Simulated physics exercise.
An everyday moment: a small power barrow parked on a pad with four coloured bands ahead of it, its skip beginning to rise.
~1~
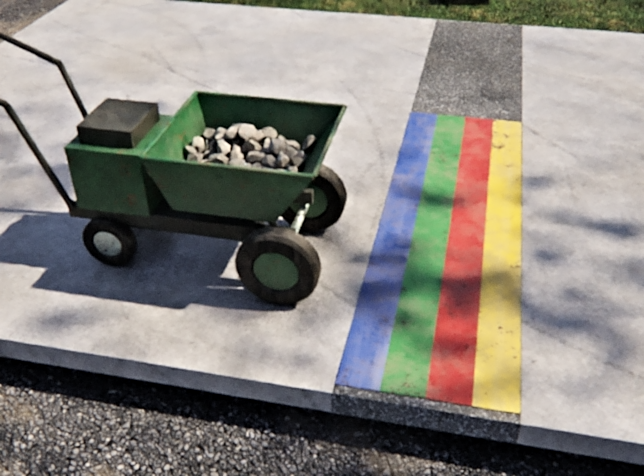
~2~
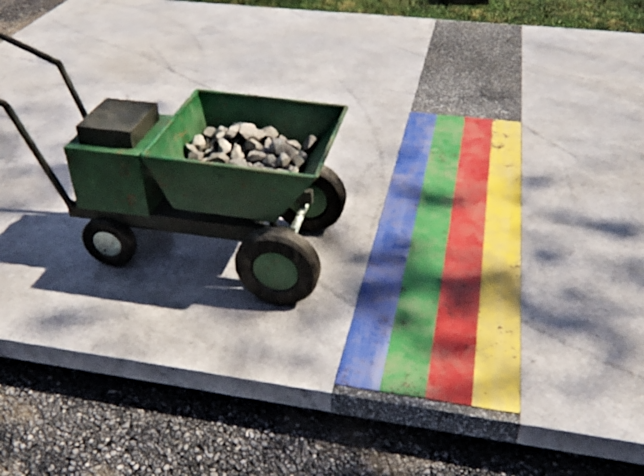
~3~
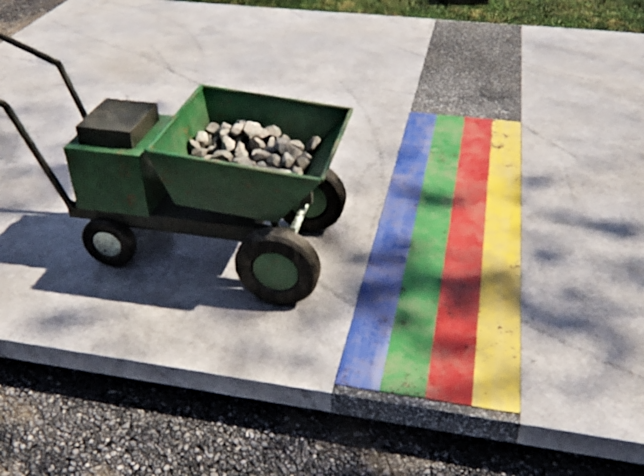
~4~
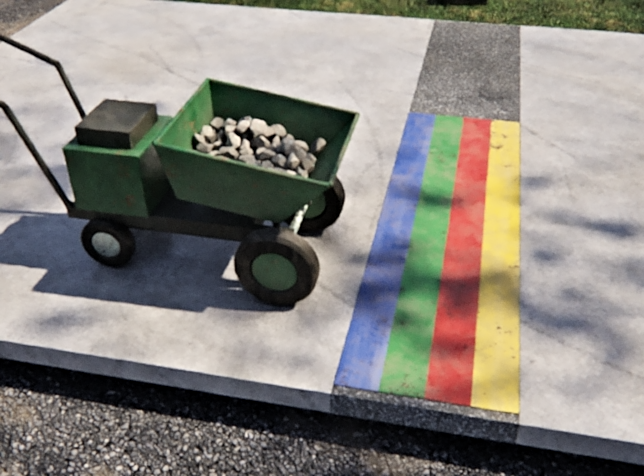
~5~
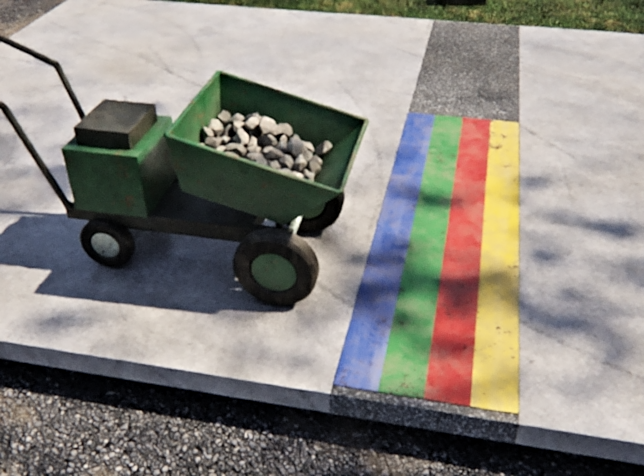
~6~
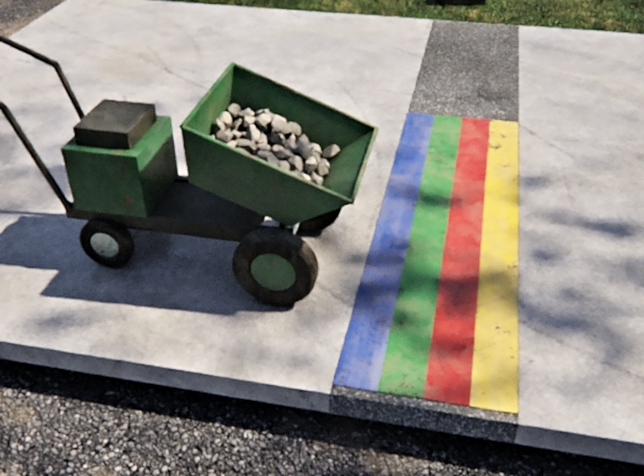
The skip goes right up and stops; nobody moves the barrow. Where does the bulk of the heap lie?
Most lies over the green band.
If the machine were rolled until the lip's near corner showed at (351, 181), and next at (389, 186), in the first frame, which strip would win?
First the red strip, then that yellow strip.
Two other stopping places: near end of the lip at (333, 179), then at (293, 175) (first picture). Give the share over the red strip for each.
About 40 and 10 per cent.
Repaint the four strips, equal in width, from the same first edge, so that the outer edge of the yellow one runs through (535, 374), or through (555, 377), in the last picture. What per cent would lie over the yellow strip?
Roughly 10 per cent, and 0 per cent.
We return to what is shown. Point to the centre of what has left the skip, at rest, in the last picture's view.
Near (433, 276).
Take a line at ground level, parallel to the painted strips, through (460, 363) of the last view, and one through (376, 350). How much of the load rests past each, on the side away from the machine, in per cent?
First some 10, then 80 per cent.
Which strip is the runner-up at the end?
It is the red one.
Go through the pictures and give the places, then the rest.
Lip of the skip at (313, 177), level; top of the load at (236, 159), broken stones; blue strip at (368, 343); green strip at (410, 350); red strip at (454, 356); yellow strip at (498, 363), in the first frame.
Lip of the skip at (315, 178), tipped barely; top of the load at (237, 158), in the second frame.
Lip of the skip at (321, 181), tipped barely; top of the load at (228, 145), in the third frame.
Lip of the skip at (329, 186), tipped a little; top of the load at (233, 142), in the fourth frame.
Lip of the skip at (340, 193), tipped a little; top of the load at (227, 144), in the fifth frame.
Lip of the skip at (351, 202), tipped clearly; top of the load at (237, 139); blue strip at (365, 344); green strip at (408, 350); red strip at (451, 356); yellow strip at (495, 363), in the sixth frame.
Soon after the last picture, skip tipped steeply; all in the skip.
A little later, skip tipped right over; nearly all in the skip; a small part over the green strip; a stray few over the red strip.
Later still, skip tipped right over; about a third in the skip; a stray few over the blue strip; about a third over the green strip; about a quarter over the red strip; a small part over the yellow strip; a stray few off the paint.
By the end, skip tipped right over; about a quarter in the skip; a small part over the blue strip; about a third over the green strip; about a quarter over the red strip; a small part over the yellow strip; a stray few off the paint.
